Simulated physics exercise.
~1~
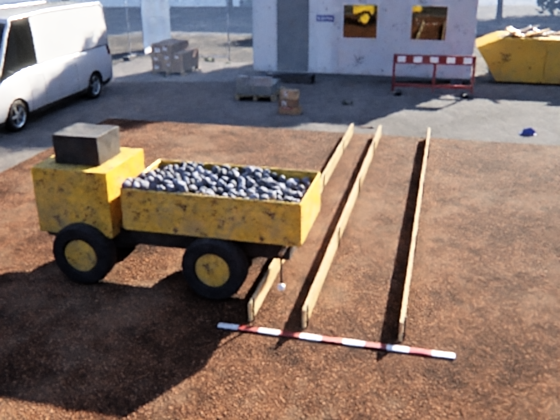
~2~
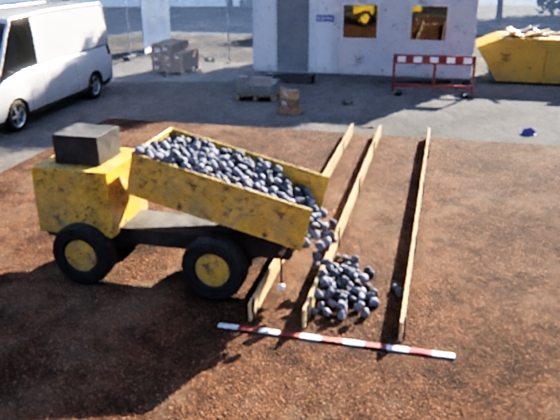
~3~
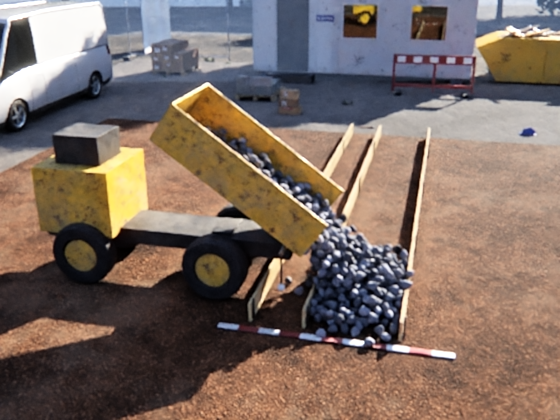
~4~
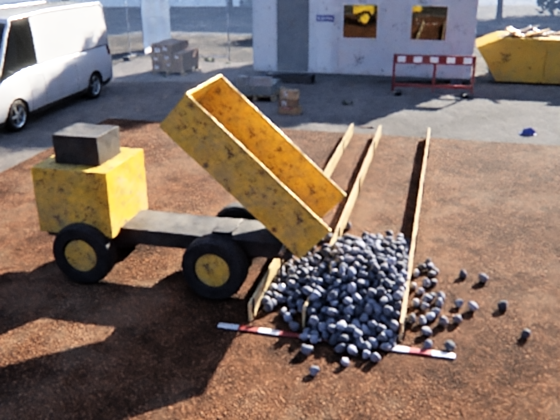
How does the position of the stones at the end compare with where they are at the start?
At the start the stones lie in the body of the yellow truck. By the end they are further right and lower, heaped on the ground around the boards, mostly in the far bay.
